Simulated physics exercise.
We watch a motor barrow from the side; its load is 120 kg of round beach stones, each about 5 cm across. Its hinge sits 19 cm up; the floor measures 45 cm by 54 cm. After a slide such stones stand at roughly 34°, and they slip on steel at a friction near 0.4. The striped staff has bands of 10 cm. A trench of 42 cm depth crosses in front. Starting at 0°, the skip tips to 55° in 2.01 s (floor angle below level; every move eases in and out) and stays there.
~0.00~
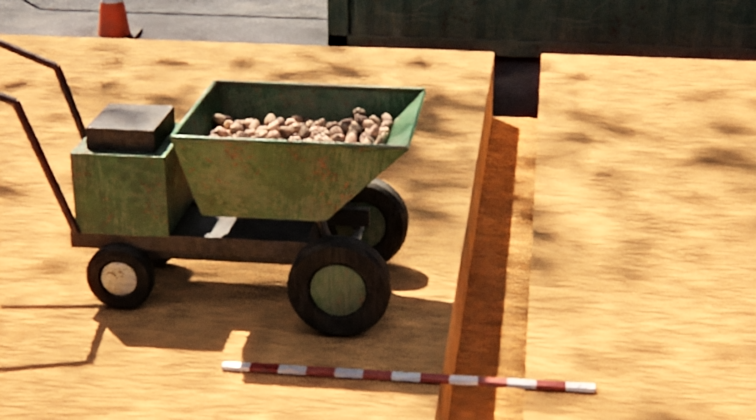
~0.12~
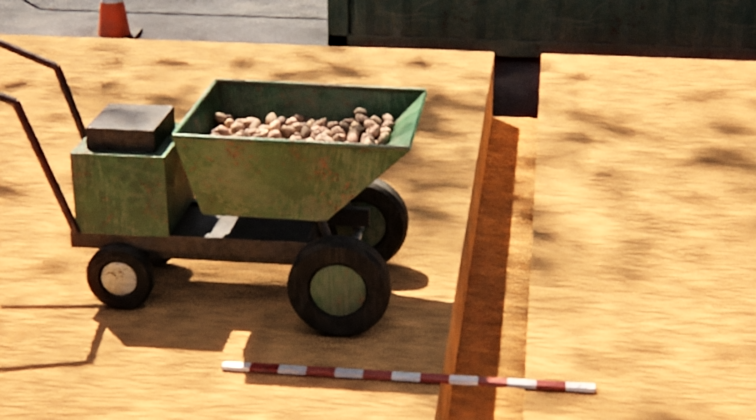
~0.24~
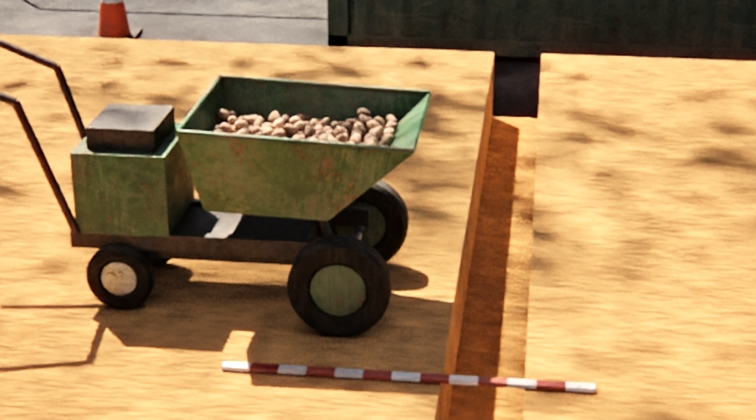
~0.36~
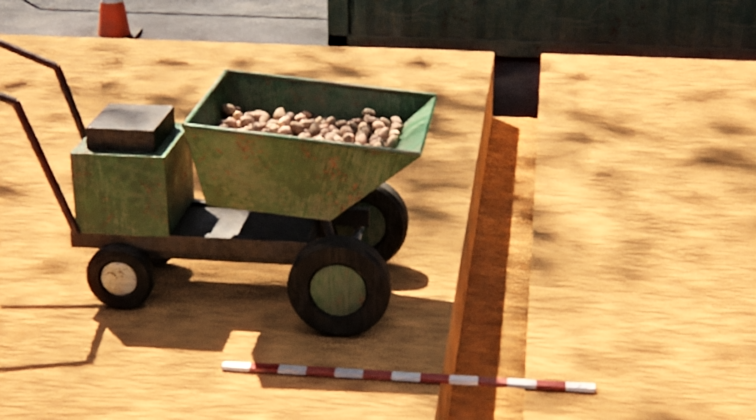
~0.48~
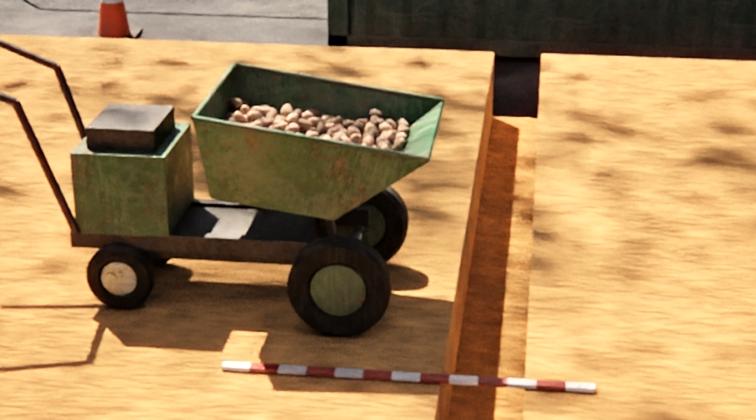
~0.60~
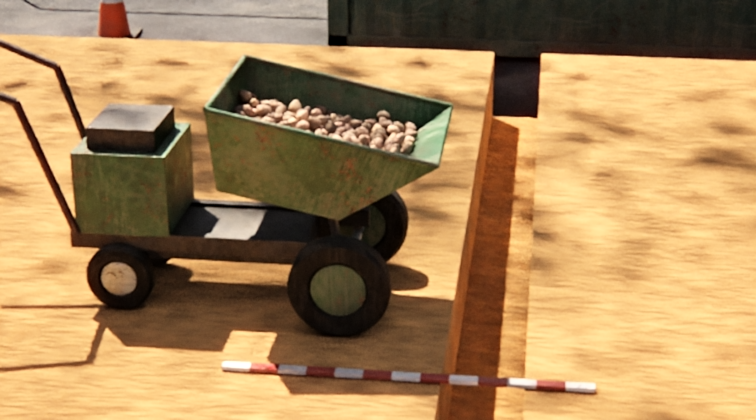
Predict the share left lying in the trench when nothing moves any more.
Roughly 40 per cent ends in the trench.
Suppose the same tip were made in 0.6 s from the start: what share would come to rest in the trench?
Then about 30 per cent.
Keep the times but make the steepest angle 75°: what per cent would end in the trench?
In that case some 35 per cent.
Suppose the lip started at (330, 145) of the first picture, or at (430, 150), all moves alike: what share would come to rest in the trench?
Near 85 per cent from the first place, 20 from the second.
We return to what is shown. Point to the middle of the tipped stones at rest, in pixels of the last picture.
Near (545, 304).
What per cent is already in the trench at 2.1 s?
Some 5 per cent.
After 1.5 s the floor is at 46°; 100 % in the skip; the foremost stones are at (475, 212).
After 2.1 s the floor is at 55°; 75 % in the skip, 4 % in the trench, 22 % past the trench; the foremost stones are at (604, 301).
After 2.5 s the floor is at 55°; 50 % in the skip, 5 % in the trench, 45 % past the trench; the foremost stones are at (697, 318).
After 4.4 s the floor is at 55°; 9 % in the skip, 40 % in the trench, 51 % past the trench; the foremost stones are at (753, 300).
